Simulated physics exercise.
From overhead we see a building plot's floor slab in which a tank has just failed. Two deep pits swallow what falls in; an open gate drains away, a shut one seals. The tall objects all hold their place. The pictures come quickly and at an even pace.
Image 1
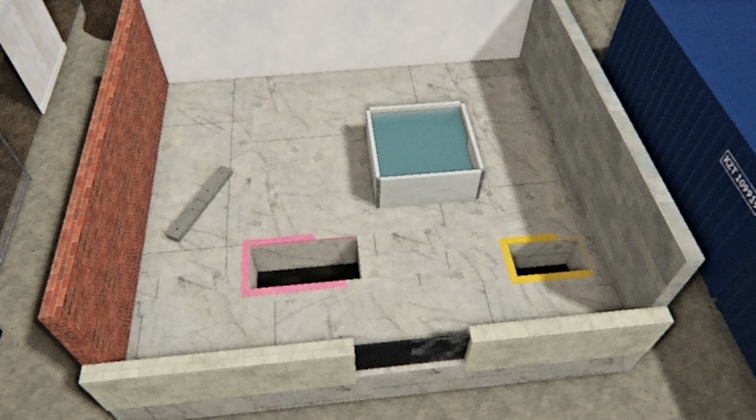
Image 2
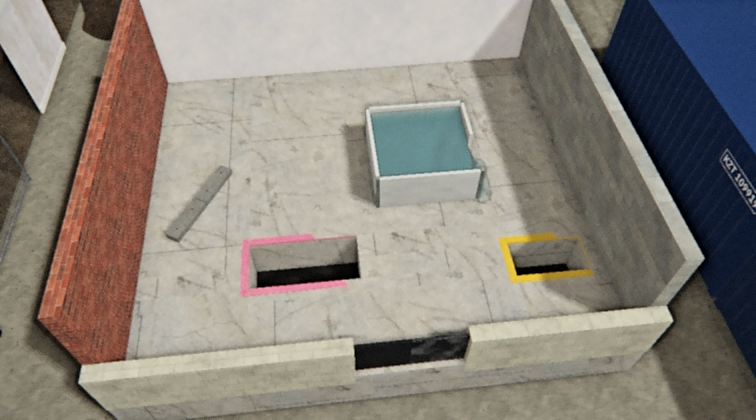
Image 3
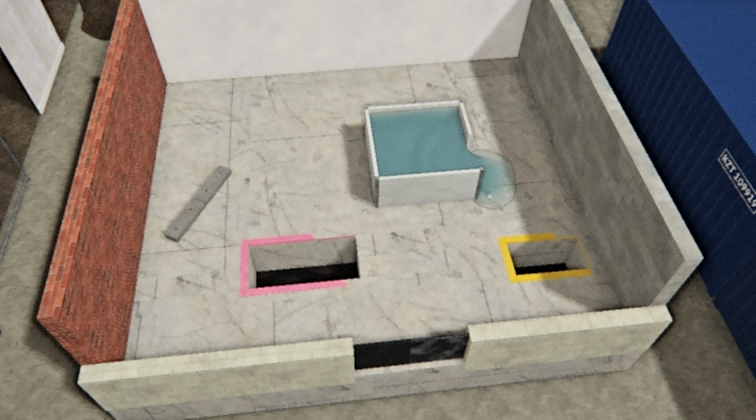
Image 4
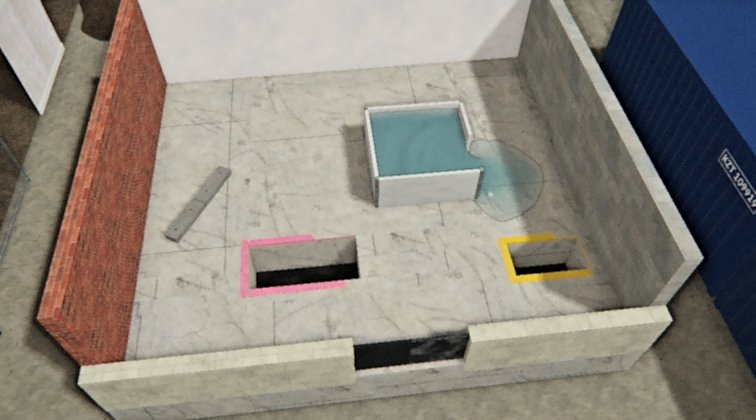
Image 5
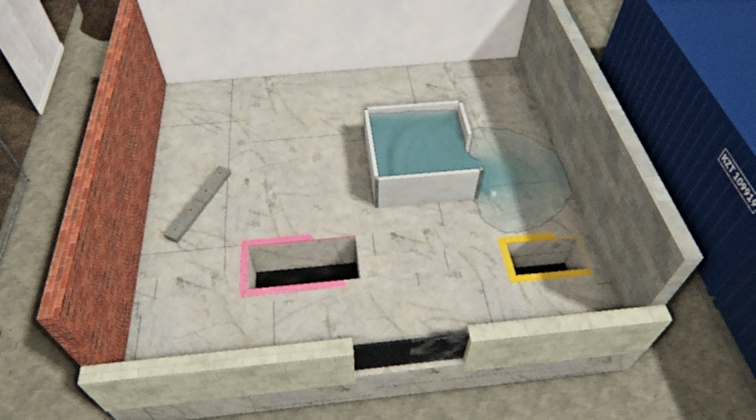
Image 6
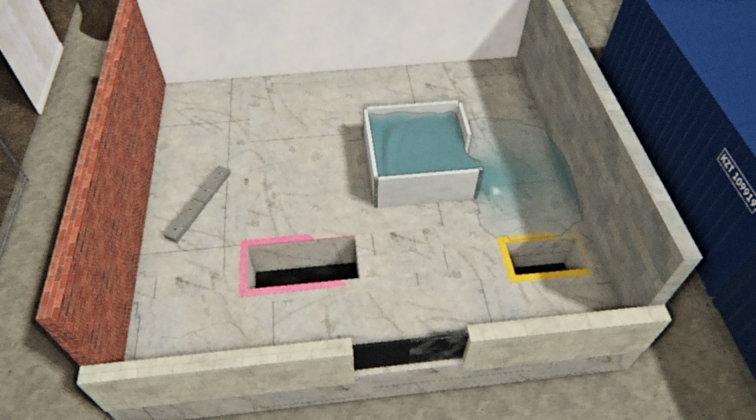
Walled concrete floor with two pits, water pouring from a gap in a white tank's right side and spreading toward the right wall.
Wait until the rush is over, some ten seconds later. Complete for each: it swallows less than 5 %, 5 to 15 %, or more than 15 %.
Completed: The gate swallows less than 5 %; the pink pit swallows less than 5 %; the yellow pit swallows more than 15 %.
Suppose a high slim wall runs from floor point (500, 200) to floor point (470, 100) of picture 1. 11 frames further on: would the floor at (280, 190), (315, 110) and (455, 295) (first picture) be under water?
In the order given, the spots are spared, spared and swamped.
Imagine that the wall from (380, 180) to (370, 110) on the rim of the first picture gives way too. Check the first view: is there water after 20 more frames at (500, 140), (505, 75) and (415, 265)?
Point 1: Unwetted; point 2: Unwetted; point 3: Unwetted.
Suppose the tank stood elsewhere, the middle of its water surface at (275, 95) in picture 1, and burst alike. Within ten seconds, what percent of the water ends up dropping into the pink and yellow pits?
The pink pit ends up with 2 per cent and the yellow pit with 30 per cent.
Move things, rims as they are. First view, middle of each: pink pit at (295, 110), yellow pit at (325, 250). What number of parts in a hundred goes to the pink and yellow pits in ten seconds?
Percentages by pit: Pink at 12, yellow at 8.
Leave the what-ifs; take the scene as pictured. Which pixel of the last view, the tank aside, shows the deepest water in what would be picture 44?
About at (564, 184).
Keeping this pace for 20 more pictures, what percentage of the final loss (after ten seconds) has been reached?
I'd put it at 50 per cent.
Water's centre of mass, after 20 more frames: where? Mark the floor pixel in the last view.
Close to pixel (469, 157).
A moment on, water covers 10 % of the floor; the gate 0 %, the pink pit 0 %, the yellow pit 2 %.
Next, water covers 15 % of the floor; the gate 0 %, the pink pit 0 %, the yellow pit 10 %.
Then, water covers 25 % of the floor; the gate 0 %, the pink pit 0 %, the yellow pit 20 %.
Later, water covers 45 % of the floor; the gate 0 %, the pink pit 0 %, the yellow pit 31 %.
In the end, water covers 55 % of the floor; the gate 0 %, the pink pit 1 %, the yellow pit 40 %.
